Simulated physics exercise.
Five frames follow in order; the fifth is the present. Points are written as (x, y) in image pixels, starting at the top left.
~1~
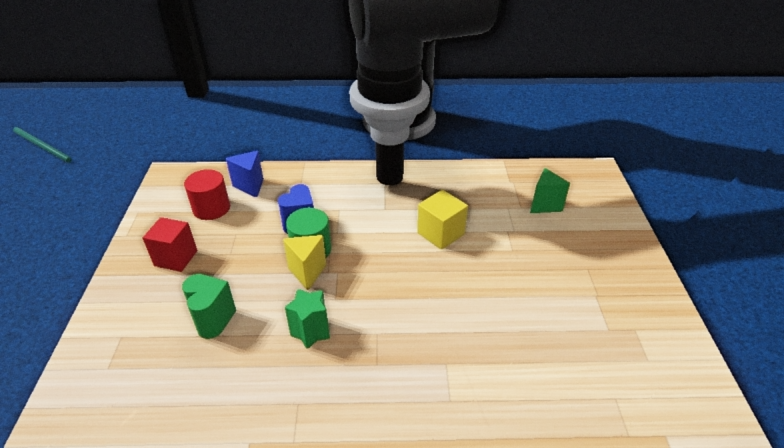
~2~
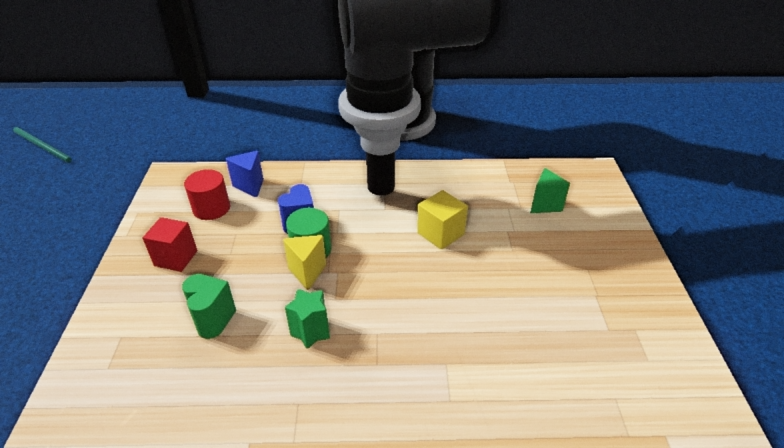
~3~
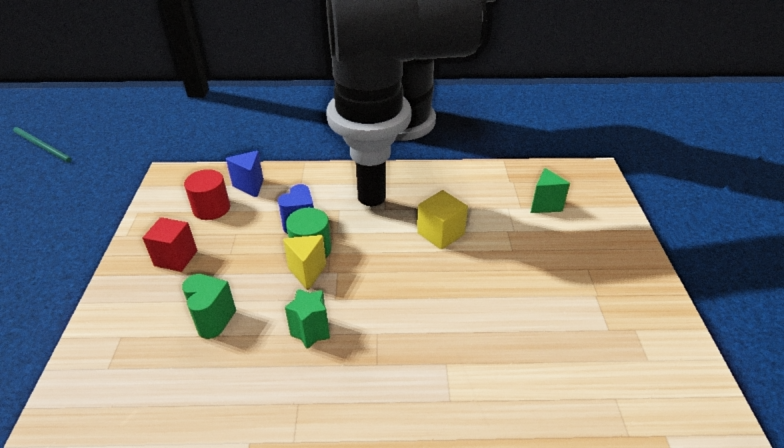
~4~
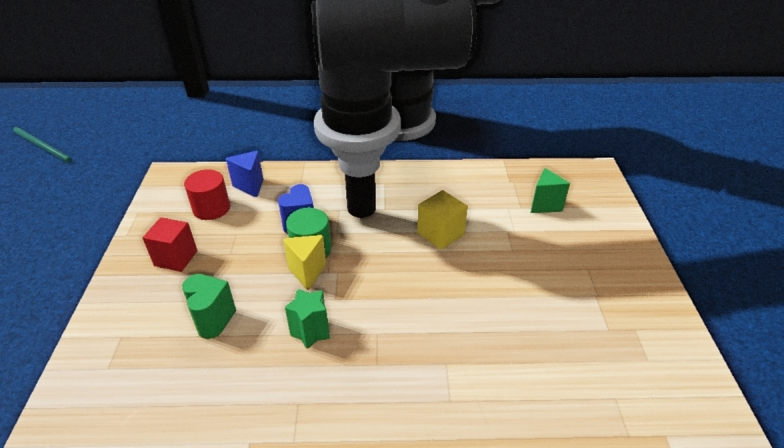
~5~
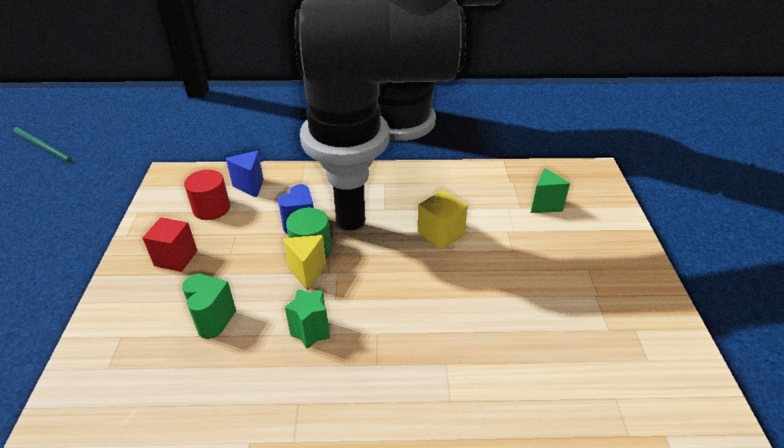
At the start, a robot arm holds its dark peg near the back edge of a wooden board scattered with red, blue, green and yellow blocks. The peg then glides steadily left and toward the viewer, ending close beside the green cylinder, while every block stays still.
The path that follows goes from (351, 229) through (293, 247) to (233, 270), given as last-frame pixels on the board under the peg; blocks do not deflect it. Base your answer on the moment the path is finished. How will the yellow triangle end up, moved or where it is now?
It shifts position.
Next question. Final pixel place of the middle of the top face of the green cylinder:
The green cylinder ends near (235, 266).
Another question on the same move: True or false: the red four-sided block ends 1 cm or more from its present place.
Verdict: False.
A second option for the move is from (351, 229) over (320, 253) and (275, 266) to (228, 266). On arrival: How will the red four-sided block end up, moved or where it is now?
Its place changes.
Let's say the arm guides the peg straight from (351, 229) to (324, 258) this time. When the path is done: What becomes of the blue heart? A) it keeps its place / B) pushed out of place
It's A.
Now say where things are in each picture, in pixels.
Peg's lower end at (390, 178); red four-sided block at (165, 229); green heart at (203, 289); blue heart at (297, 196); yellow triangle at (303, 245); green cylinder at (307, 220), in the first picture.
Peg at (381, 187); blocks still, in the second picture.
Peg at (372, 198); blocks still, in the third picture.
Peg at (362, 209); blocks still, in the fourth picture.
Peg at (351, 221); red four-sided block at (165, 229); green heart at (203, 289); blue heart at (297, 196); yellow triangle at (303, 245); green cylinder at (307, 220), in the fifth picture.
The first path, step by step. One third of the way, peg at (311, 232); blue heart at (288, 195), turned 35° clockwise; yellow triangle at (297, 253), turned 25° anticlockwise; green cylinder at (283, 232).
Two thirds of the way, peg at (271, 245); blue heart at (284, 196), turned 55° clockwise; yellow triangle at (296, 255), turned 40° anticlockwise; green cylinder at (254, 251).
At the end, peg at (231, 261); red four-sided block still; green heart still; blue heart at (284, 196), turned 55° clockwise; yellow triangle at (296, 255), turned 40° anticlockwise; green cylinder at (235, 266).
